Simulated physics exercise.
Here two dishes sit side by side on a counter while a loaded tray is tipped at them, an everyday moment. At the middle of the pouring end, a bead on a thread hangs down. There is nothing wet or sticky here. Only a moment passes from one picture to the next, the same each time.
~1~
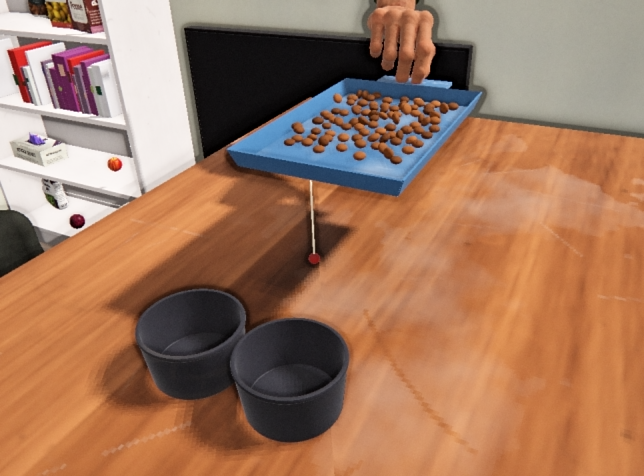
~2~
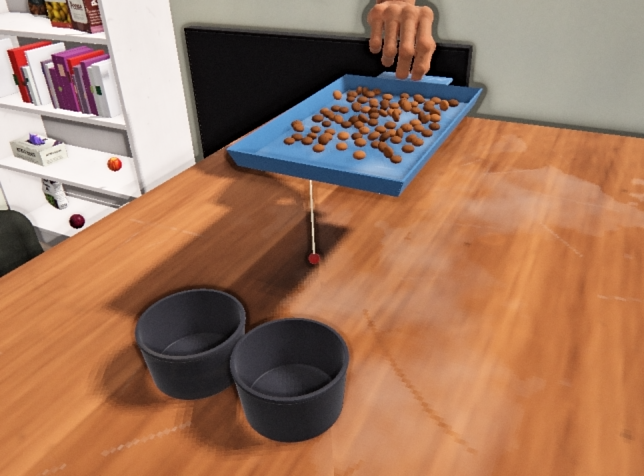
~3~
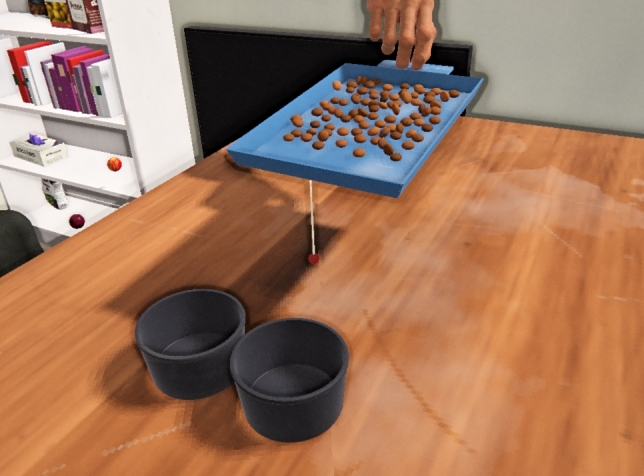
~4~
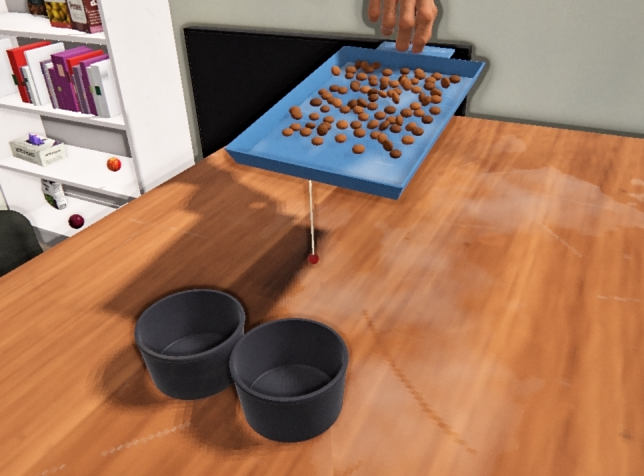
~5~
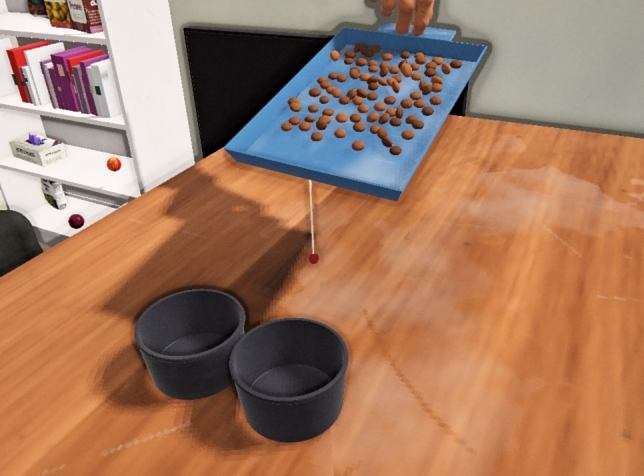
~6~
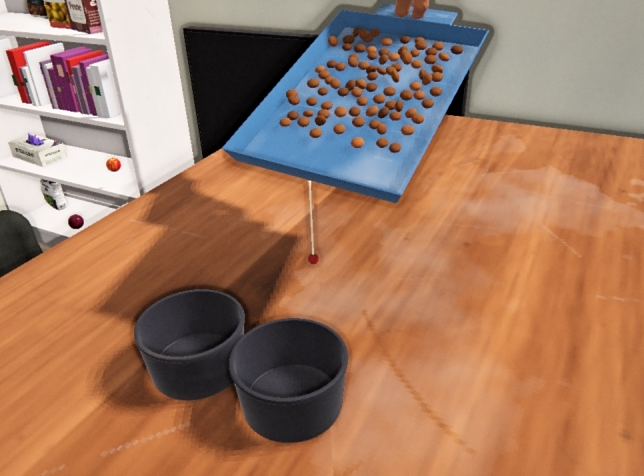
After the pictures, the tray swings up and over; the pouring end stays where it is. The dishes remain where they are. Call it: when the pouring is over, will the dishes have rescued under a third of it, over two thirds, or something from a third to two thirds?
I'd call it under a third rescued.
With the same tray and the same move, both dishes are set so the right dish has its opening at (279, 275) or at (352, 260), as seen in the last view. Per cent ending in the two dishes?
Roughly 10% first, roughly 0% second.
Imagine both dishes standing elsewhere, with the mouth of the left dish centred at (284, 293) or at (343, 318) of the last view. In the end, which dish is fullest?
The rightmost dish, then the leftmost dish.
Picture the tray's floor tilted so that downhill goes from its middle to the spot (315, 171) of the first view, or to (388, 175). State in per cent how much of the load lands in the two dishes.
First heading 20 %, second heading 0 %.
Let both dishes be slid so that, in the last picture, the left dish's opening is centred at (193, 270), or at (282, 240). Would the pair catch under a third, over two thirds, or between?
Less than a third; less than a third.
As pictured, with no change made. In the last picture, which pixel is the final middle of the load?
Near pixel (339, 367).
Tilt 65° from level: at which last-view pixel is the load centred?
Somewhere around pixel (353, 185) in the last picture.
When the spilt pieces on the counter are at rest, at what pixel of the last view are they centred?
Close to (350, 364).
Shortly afterwards, tray tipped steeply; the bulk on the tray; near a quarter in the air.
Next, tray tipped past a quarter turn; near a quarter on the tray; a little in the right dish; only a few in the left dish; near two thirds outside both; a little in the air.
Some moments later, tray tipped past a quarter turn; a little in the right dish; only a few in the left dish; all but a few outside both.
In the end, tray tipped past a quarter turn; a little in the right dish; only a few in the left dish; all but a few outside both.
